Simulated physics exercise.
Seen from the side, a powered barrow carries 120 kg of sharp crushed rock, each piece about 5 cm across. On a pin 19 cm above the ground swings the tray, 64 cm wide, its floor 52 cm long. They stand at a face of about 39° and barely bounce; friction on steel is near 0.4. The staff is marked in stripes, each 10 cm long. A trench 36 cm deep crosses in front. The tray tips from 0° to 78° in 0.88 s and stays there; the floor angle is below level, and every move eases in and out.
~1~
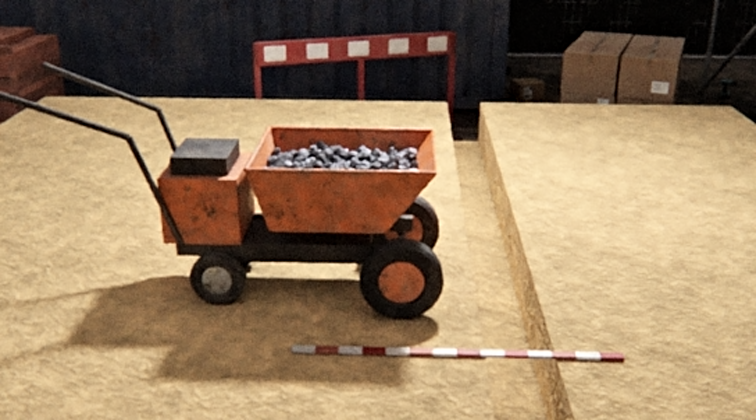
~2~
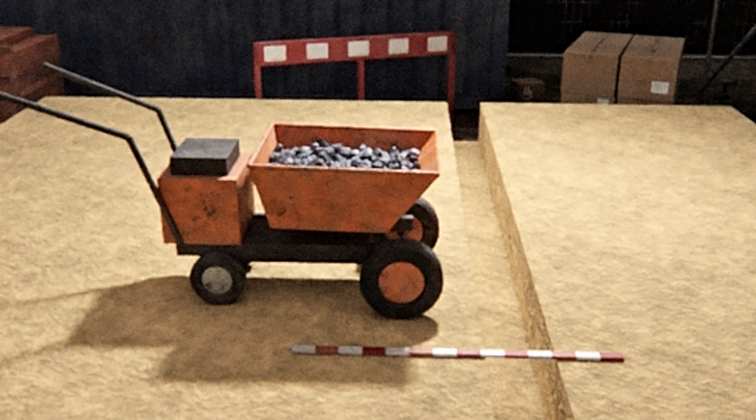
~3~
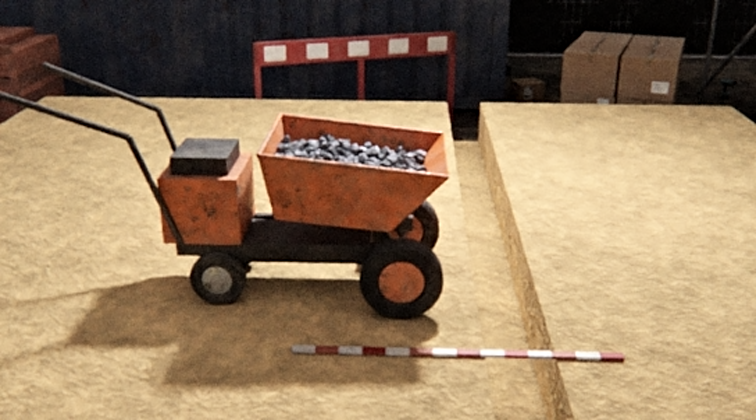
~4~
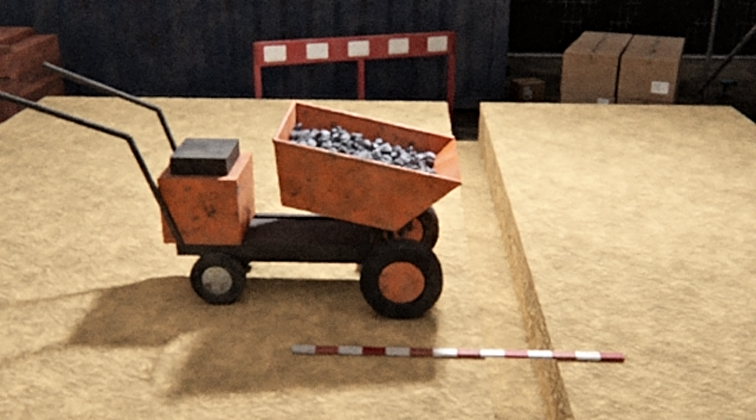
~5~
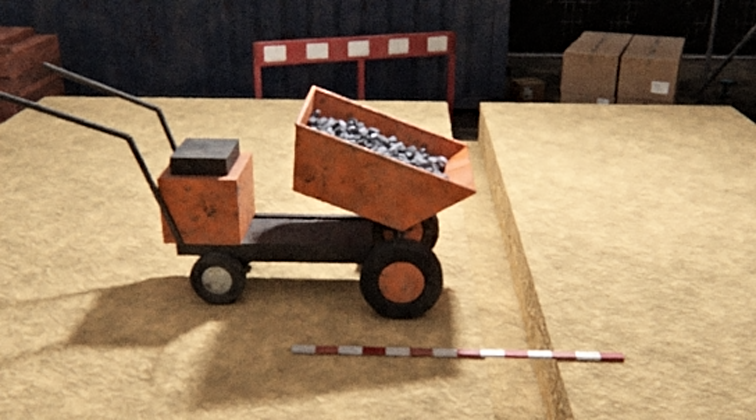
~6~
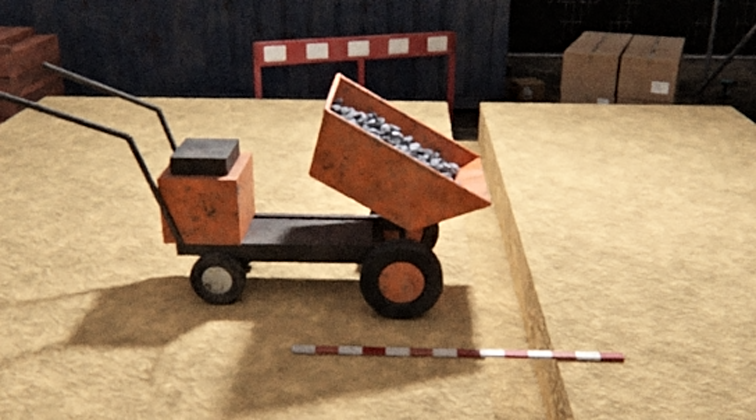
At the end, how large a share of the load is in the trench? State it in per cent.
A share of about 46 per cent.
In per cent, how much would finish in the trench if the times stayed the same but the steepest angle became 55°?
Some 10% would finish there.
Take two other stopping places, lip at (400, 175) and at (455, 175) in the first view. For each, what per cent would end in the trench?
First place roughly 85%, second roughly 20%.
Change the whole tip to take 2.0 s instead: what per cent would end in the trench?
Then roughly 60 percent.
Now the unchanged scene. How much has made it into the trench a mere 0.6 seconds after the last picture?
Around 5 per cent of it.
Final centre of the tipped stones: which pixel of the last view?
(549, 289).
Then, 0.3 s after the last picture the floor is at 66°, 100 % in the tray; the foremost stones are at (508, 228).
Then, 0.6 s after the last picture the floor is at 78°, 65 % in the tray, 7 % in the trench, 29 % past the trench; the foremost stones are at (609, 299).
Then, 1.0 s after the last picture the floor is at 78°, 24 % in the tray, 20 % in the trench, 56 % past the trench; the foremost stones are at (739, 290).
Then, 2.9 s after the last picture the floor is at 78°, 0 % in the tray, 46 % in the trench, 54 % past the trench; the foremost stones are past the picture's edge.
